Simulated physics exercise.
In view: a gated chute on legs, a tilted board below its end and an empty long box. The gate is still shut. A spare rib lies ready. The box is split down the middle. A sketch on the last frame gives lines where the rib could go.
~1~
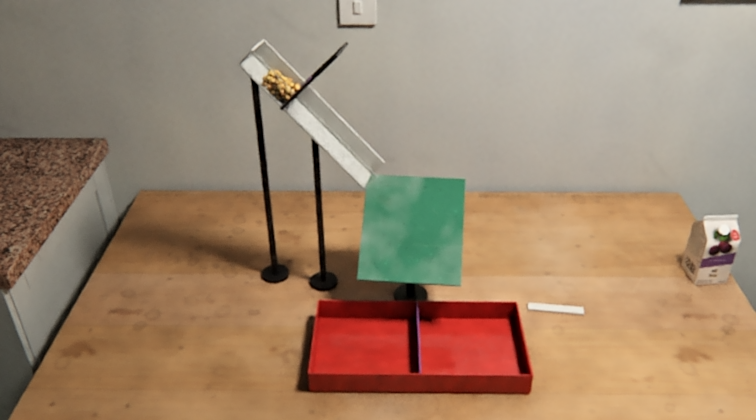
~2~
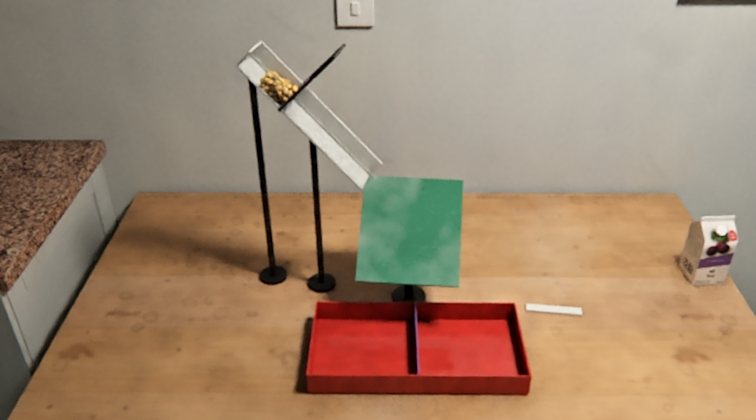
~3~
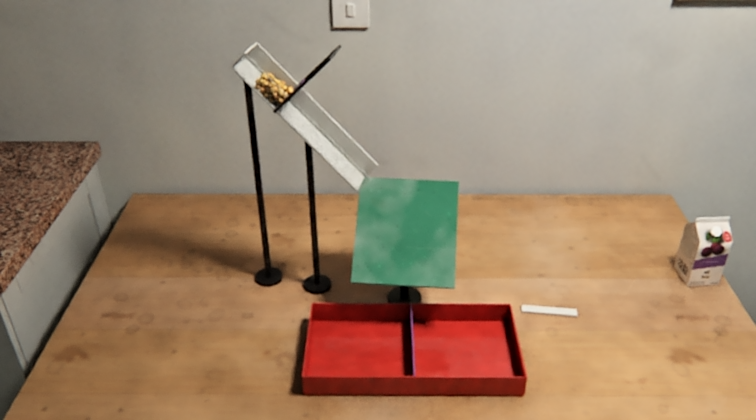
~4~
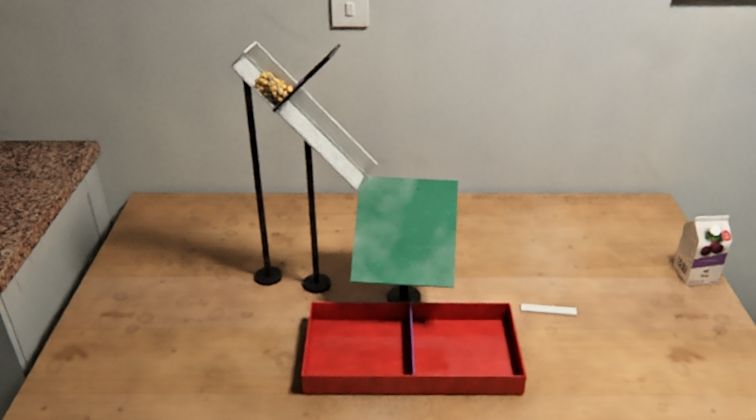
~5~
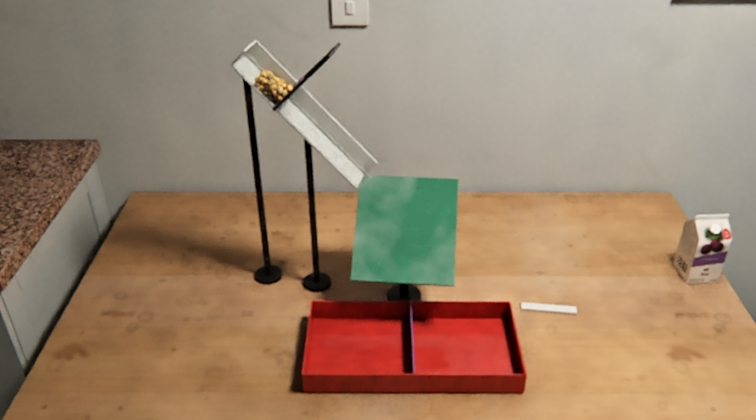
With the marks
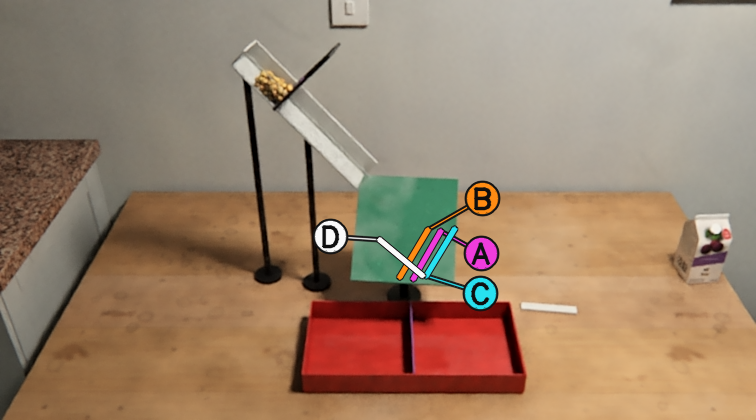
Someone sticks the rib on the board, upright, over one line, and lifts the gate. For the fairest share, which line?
C.
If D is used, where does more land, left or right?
The right half.
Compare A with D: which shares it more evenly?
A.
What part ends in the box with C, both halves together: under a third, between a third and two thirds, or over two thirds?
Over two thirds.
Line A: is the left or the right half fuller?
Left.
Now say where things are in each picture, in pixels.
Load behind the gate (282, 86), dried chickpeas; lip of the chute (367, 181), sloping fairly steeply, in the first frame.
Middle of the board (410, 229), tilted fairly steeply; middle of its low edge (407, 284); of its high edge (414, 178), in the second frame.
Front corners of the box (303, 376) and (527, 377); front end of its middle wall (414, 377); gate still shut (298, 88), in the third frame.
Middle of the load (274, 88); lip (360, 183), in the fourth frame.
Middle of the load (274, 87); lip (360, 182), in the fifth frame.
On the marked copy, line A from (440, 231) to (413, 278); line B from (427, 229) to (399, 277); line C from (454, 229) to (426, 275); line D from (379, 239) to (422, 275).
If A is chosen, of what is caught, the larger part in the left half, about a tenth in the right.
If B is chosen, of what is caught, the larger part in the left half, roughly a quarter in the right.
If C is chosen, of what is caught, roughly half in the left half, roughly half in the right.
If D is chosen, of what is caught, not one piece in the left half, every piece in the right.
